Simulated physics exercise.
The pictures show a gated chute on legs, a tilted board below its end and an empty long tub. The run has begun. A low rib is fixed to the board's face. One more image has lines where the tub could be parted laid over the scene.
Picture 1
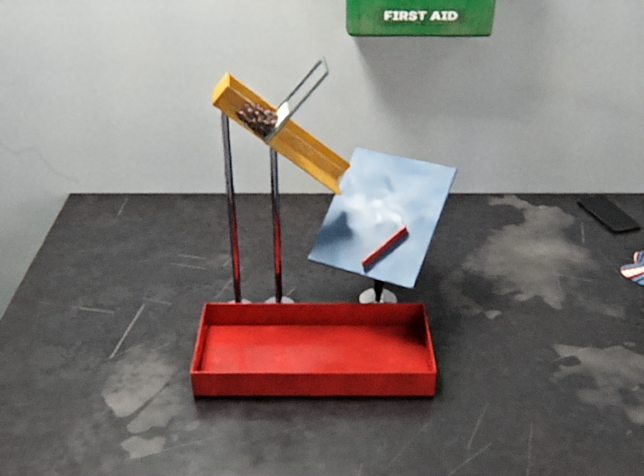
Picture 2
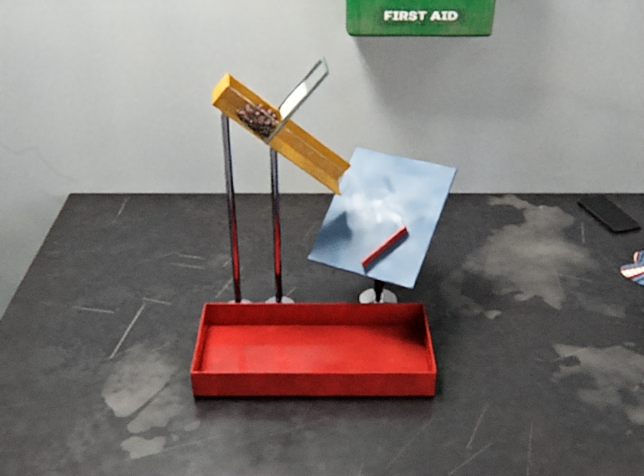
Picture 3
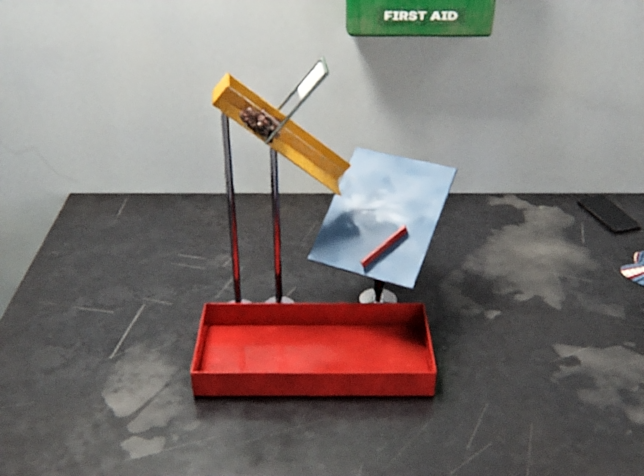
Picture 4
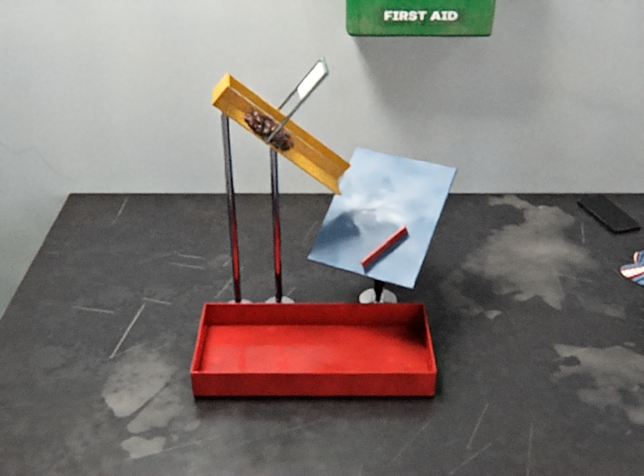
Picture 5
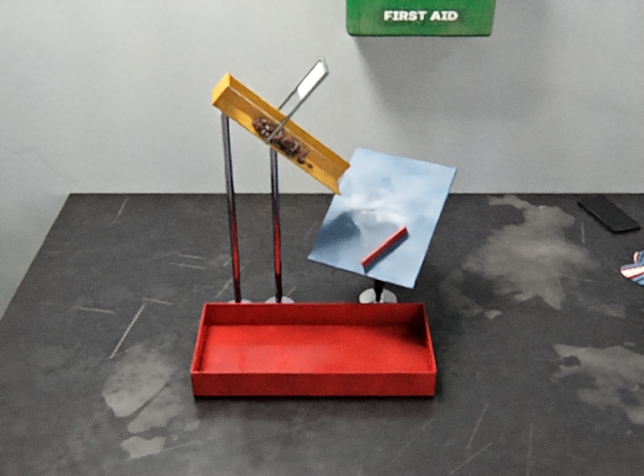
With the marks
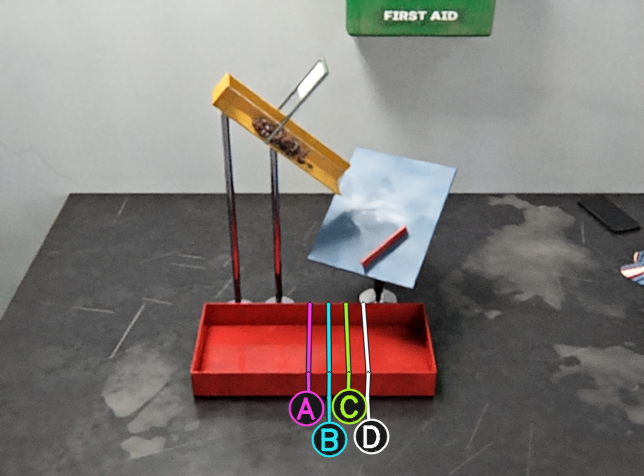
A dark, scuffed tabletop against a pale grey wall is seen from the front and slightly above, with a green first aid box at the top. A yellow chute on dark legs slopes down to the right toward a tilted blue board with a red strip, behind an empty red tub. The raised gate turns slightly, and small brown pieces slide partway down the chute, spreading out, while the camera stays still.
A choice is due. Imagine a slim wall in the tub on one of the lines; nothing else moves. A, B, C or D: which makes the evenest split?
I would pick line B.
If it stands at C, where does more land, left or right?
More lands on the left.
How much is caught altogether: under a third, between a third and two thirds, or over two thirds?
It is over two thirds.
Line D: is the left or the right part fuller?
Left.
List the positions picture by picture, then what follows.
In the first frame, load behind the gate near (258, 120), flat chocolate drops; lip of the chute near (338, 188), sloping fairly steeply.
In the second frame, middle of the board near (382, 213), tilted fairly steeply; middle of its low edge near (358, 273); of its high edge near (405, 157).
In the third frame, front corners of the tub near (191, 372) and (436, 372), empty; front of the load near (276, 132).
In the fourth frame, middle of the load near (267, 131); its front near (292, 144), close to a quarter of the way to the lip; rib from (405, 225) to (361, 262).
In the fifth frame, middle of the load near (280, 138); its front near (310, 166), close to half of the way to the lip.
On the marked copy, line A crosses the front rim at (308, 372); line B crosses the front rim at (329, 372); line C crosses the front rim at (348, 372); line D crosses the front rim at (368, 372).
Choosing A, of what is caught, only a few on the left of the divider, all but a few on the right.
Choosing B, of what is caught, close to half on the left of the divider, close to half on the right.
Choosing C, of what is caught, all but a few on the left of the divider, only a few on the right.
Choosing D, of what is caught, all but a few on the left of the divider, only a few on the right.
